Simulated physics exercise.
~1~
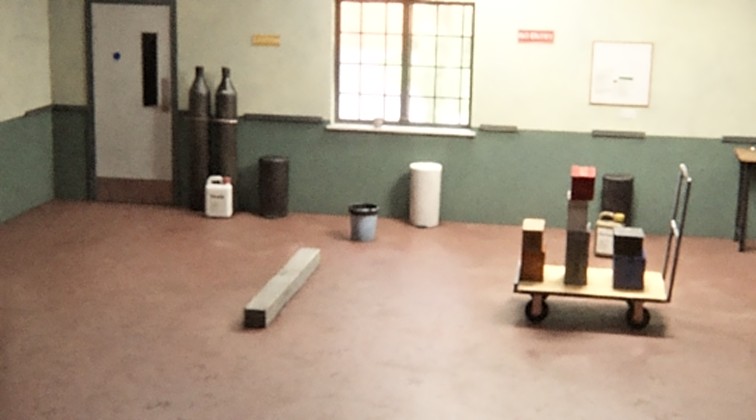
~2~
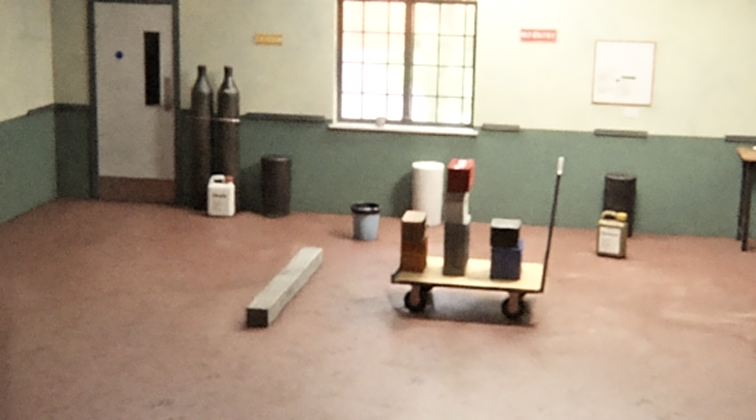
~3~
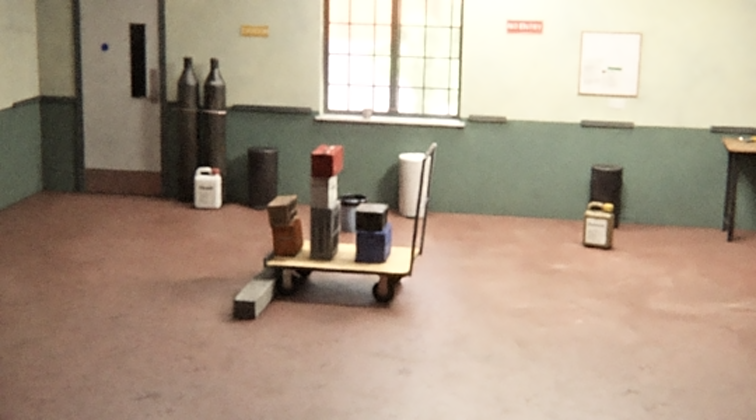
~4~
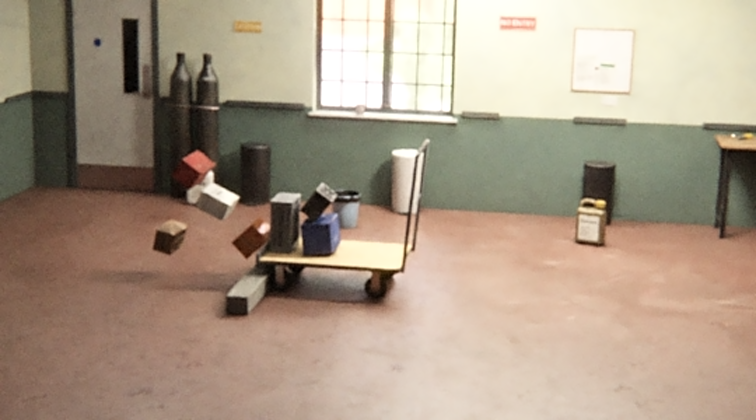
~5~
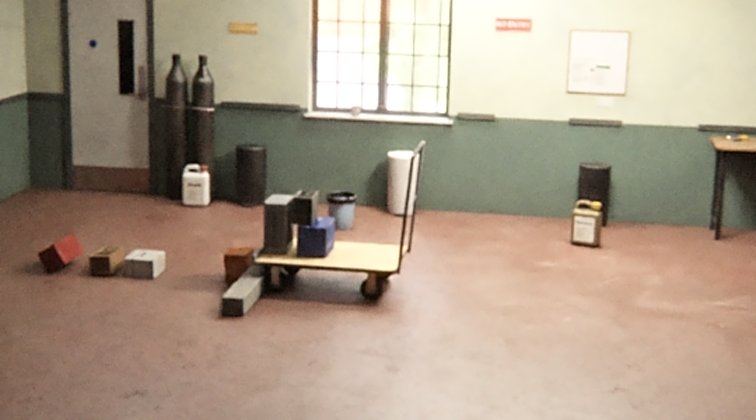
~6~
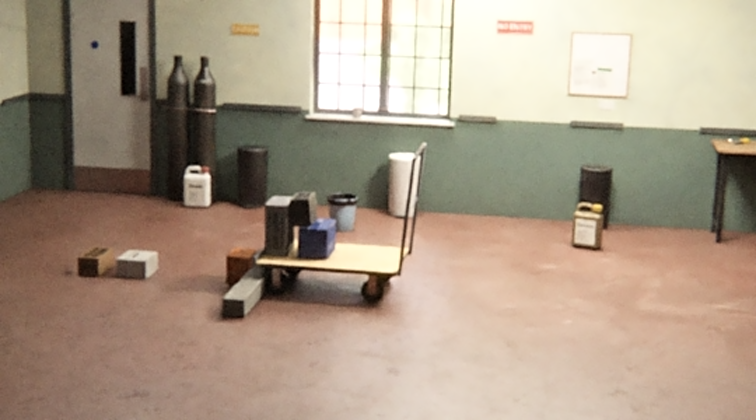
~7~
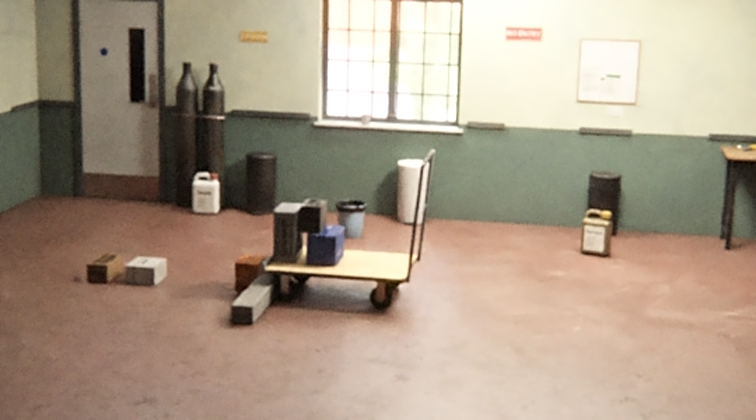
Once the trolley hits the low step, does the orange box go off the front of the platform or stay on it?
The orange box goes off the front of the platform and ends up on the floor just past the low step.
In a workshop with a red floor, a loaded trolley rolled left and stopped against a low grey step, throwing the red, white, brown and orange boxes off its front, while the grey, black and blue ones stayed aboard.
